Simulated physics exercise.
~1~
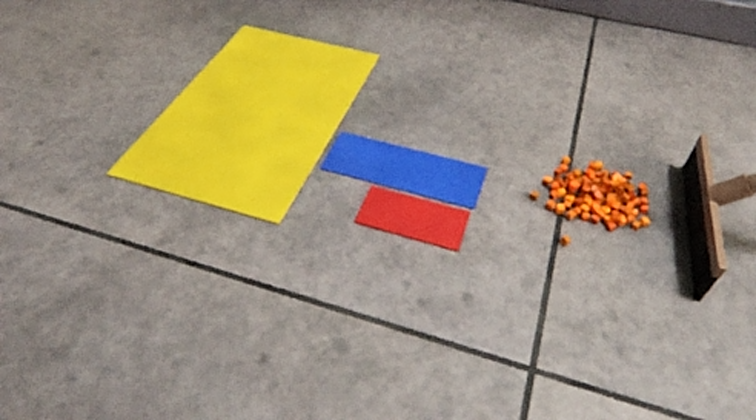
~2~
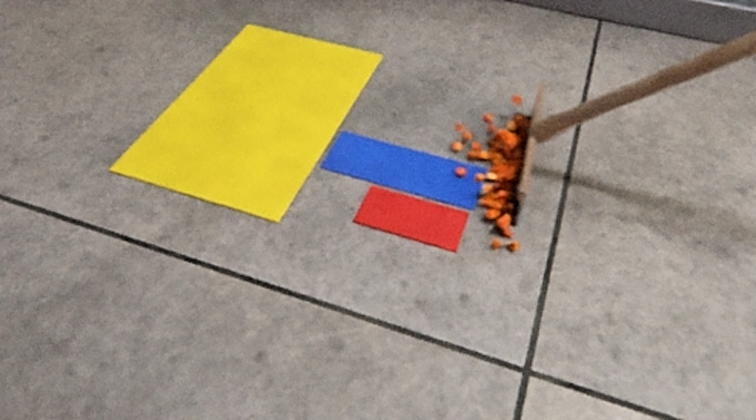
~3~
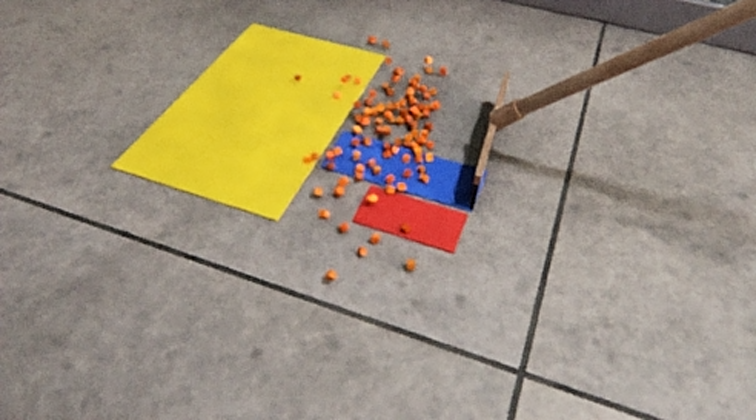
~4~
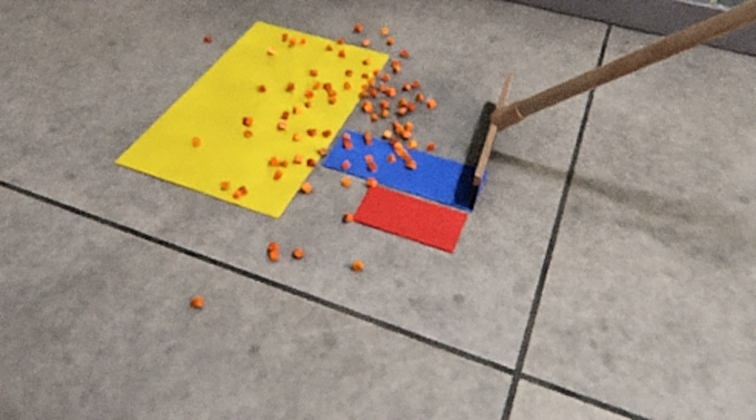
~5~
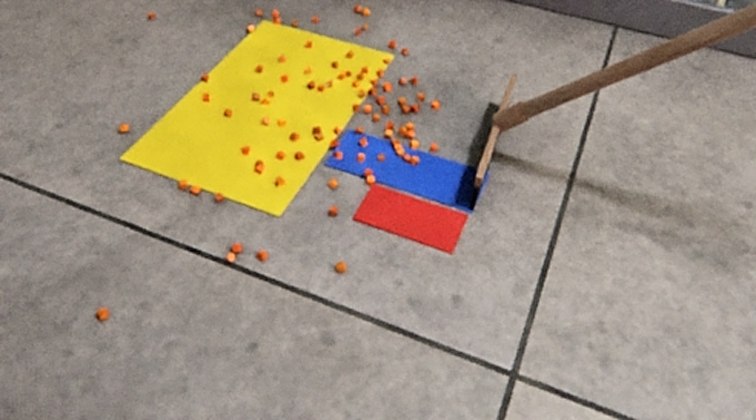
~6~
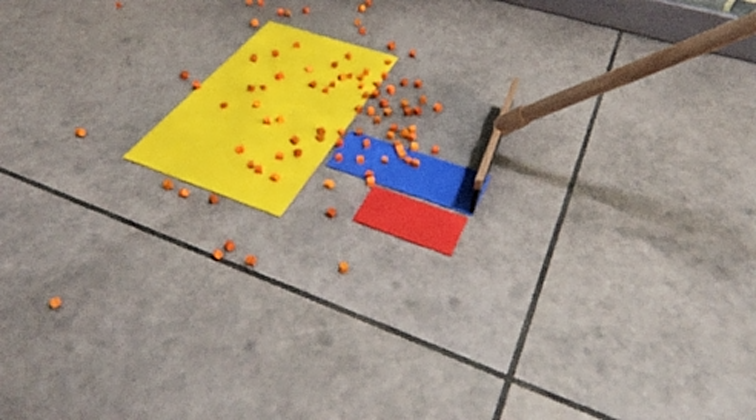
A squeegee on a wooden handle pushes a pile of small orange carrot cubes left across grey tiles, then stops at the blue mat's right end while the cubes scatter onward, ending mostly over the yellow mat and bare floor, with some on blue and none on red.
